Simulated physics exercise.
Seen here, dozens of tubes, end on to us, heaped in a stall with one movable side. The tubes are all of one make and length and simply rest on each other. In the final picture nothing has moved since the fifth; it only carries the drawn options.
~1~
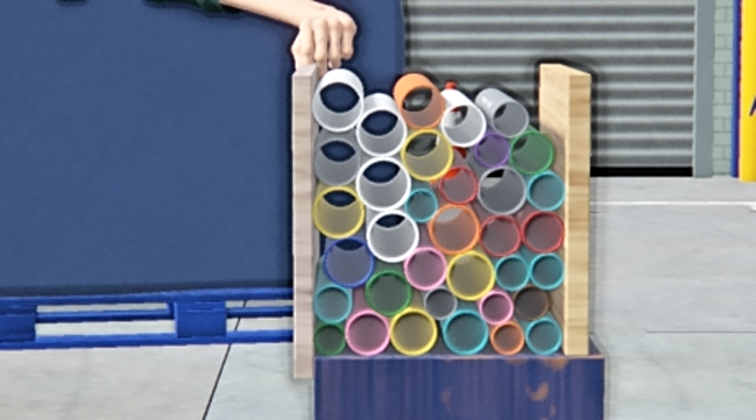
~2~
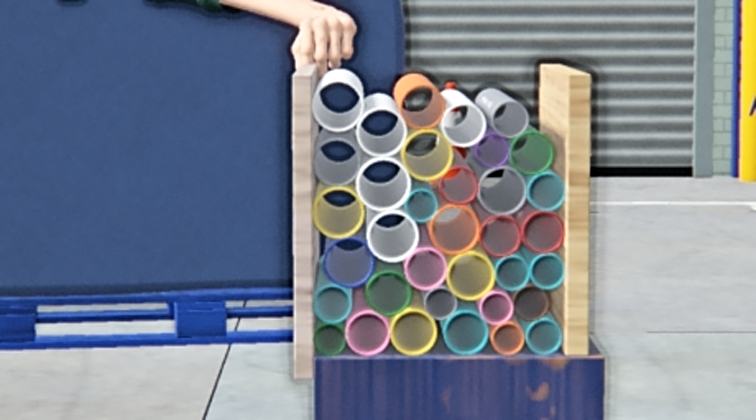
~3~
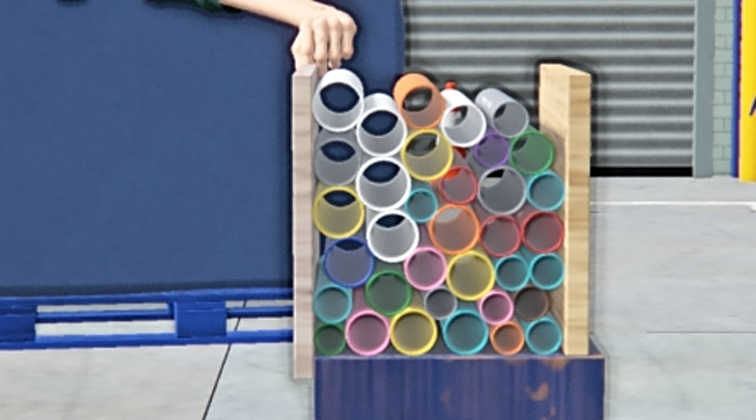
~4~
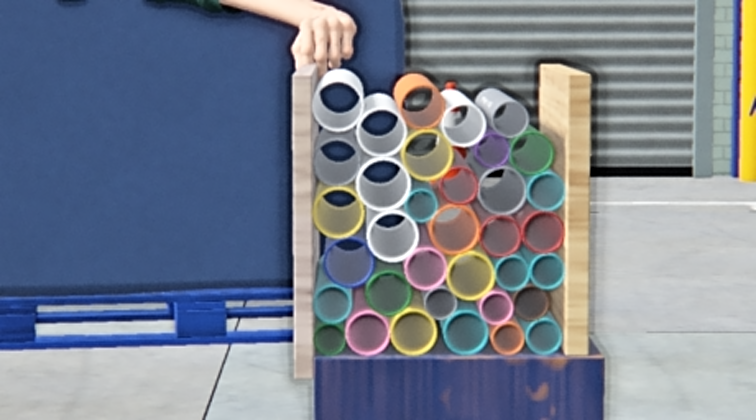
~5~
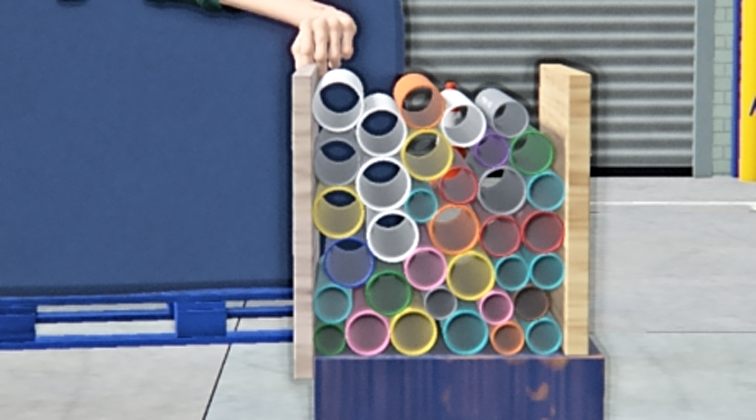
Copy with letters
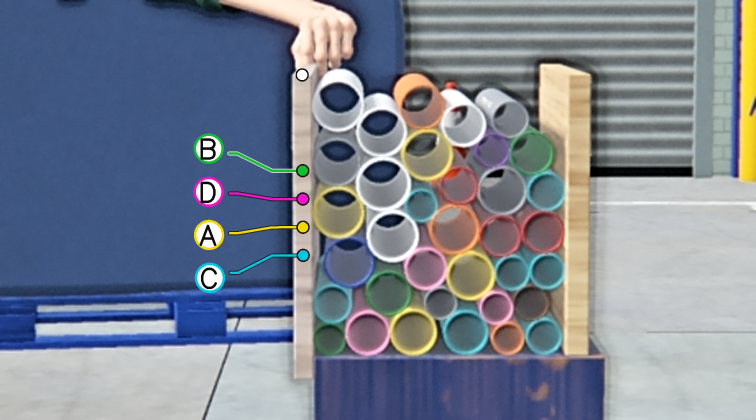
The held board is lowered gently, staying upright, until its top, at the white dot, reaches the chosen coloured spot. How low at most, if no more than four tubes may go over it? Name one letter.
It can be let down to A.
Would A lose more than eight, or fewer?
It loses fewer than eight.
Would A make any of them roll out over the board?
Yes, at A.
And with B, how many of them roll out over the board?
At B the number is one.
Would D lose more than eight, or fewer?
It loses fewer than eight.
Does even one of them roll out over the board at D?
Yes.
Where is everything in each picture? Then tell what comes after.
In the first picture, a green tube (532, 154); side board (307, 209); a green tube (330, 339).
In the second picture, a green tube (330, 339); a turquoise tube (544, 336).
In the third picture, a pink tube (496, 308); a white tube (393, 236).
In the fourth picture, a turquoise tube (548, 272); a red tube (459, 186).
In the fifth picture, a green tube (532, 154); side board (307, 209); a green tube (330, 339).
On the marked copy, A at (303, 227); B at (303, 171); C at (303, 256); D at (303, 199); the white dot at (302, 75).
Following A. Soon after the start, top of the board (313, 144).
Later, top of the board (313, 223).
In the end, top of the board (313, 227), four out over the board.
As for the rest, B one out over the board; C more than four out over the board; D four out over the board.
